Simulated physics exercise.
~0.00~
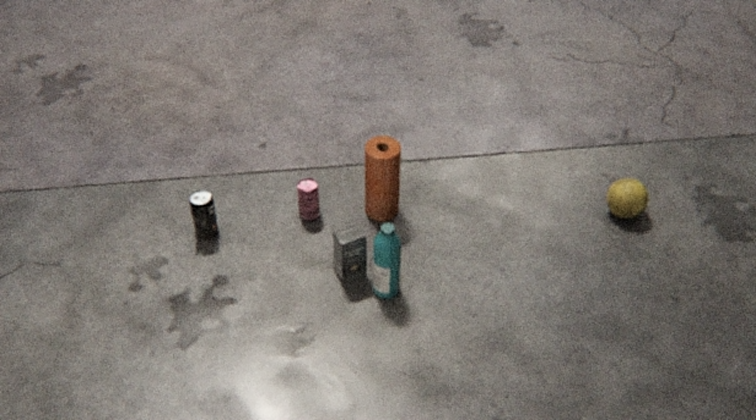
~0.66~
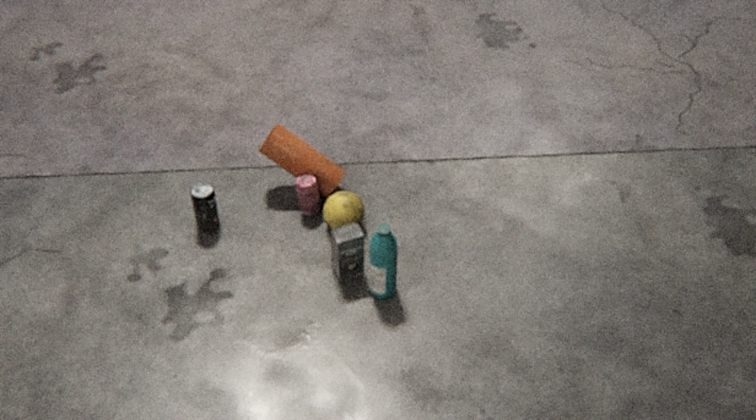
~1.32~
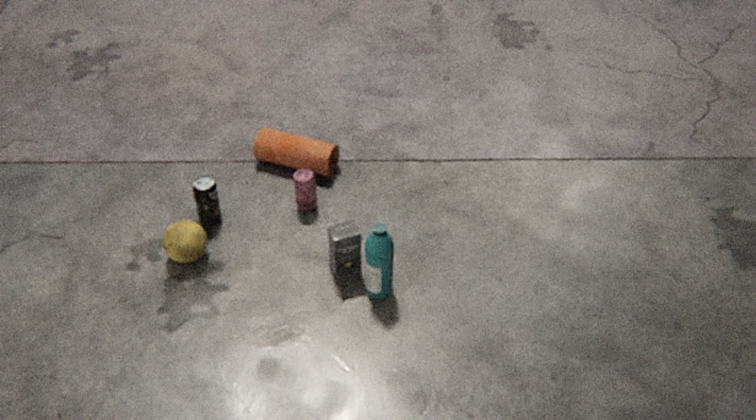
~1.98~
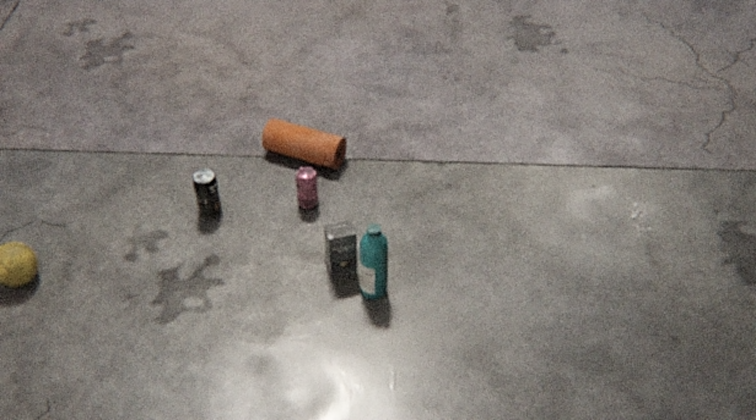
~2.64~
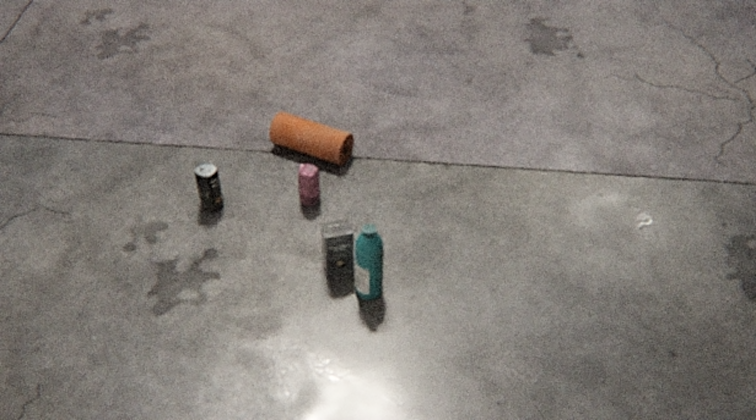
At first, a turquoise bottle, a grey carton, a pink can, a black can and an upright orange roll stand on a grey concrete floor, with a yellow ball off to the right. The ball runs left in among them, and the orange roll tips over to the left behind the pink can. The ball carries on past the carton towards the lower left, while the roll comes to lie on its side. The ball then reaches the left edge and goes out of view. In the end the roll lies flat, with the bottle, carton and both cans still standing.
